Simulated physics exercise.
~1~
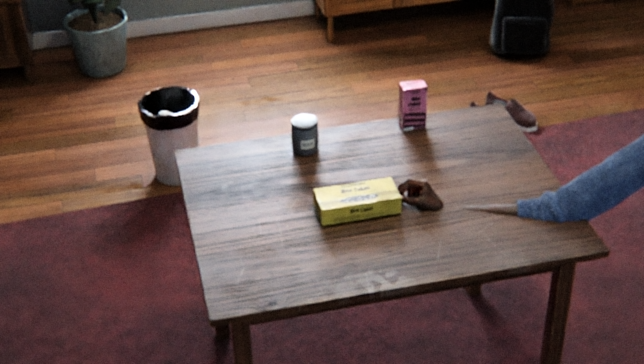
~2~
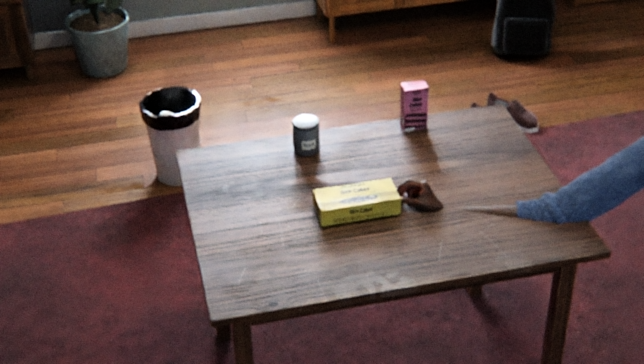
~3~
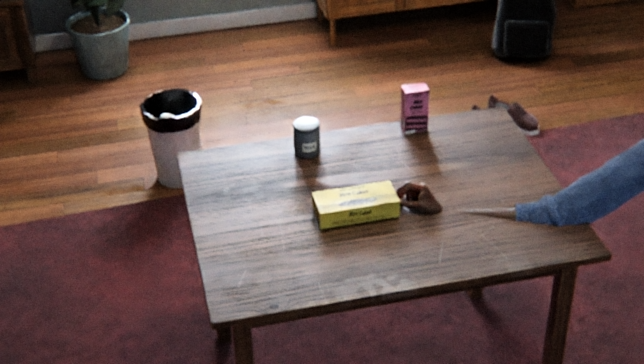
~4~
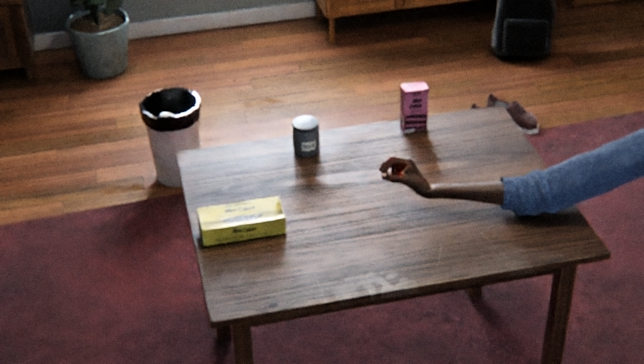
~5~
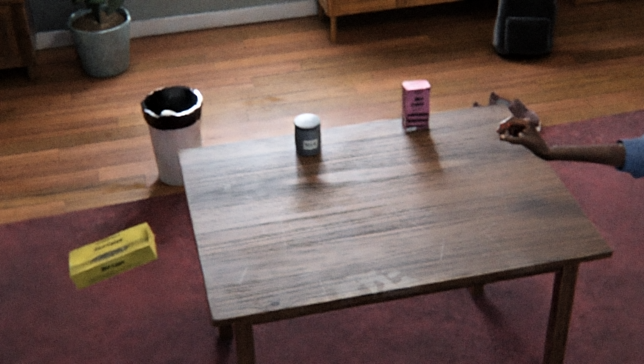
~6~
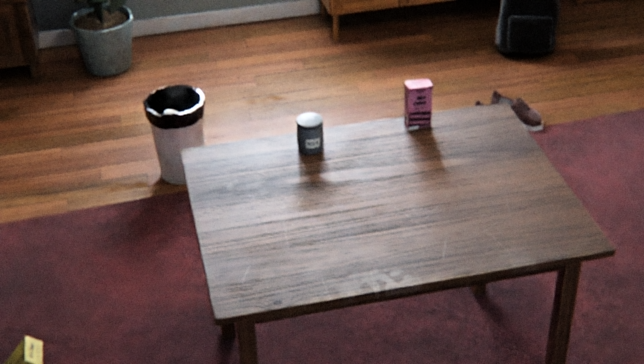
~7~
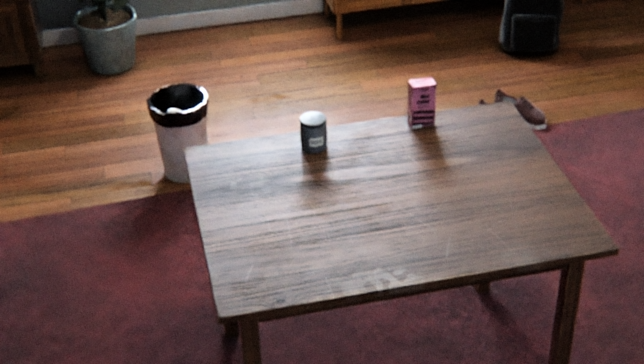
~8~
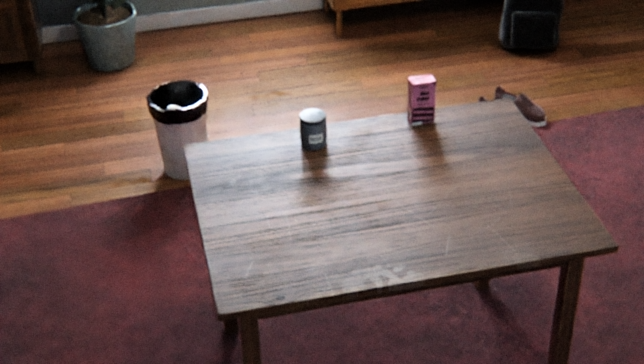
A bright yellow packet lies near the middle of a dark wooden table, seen from above in a room with a red rug and wooden floor. A grey jar with a white lid and a pink carton stand along the far edge, with a bin and potted plant beyond. A blue-sleeved arm reaches in from the right and shoves the packet left, then draws back. The packet slides off the left edge, turning as it drops out of view at the lower left. The jar and carton remain standing on the table.
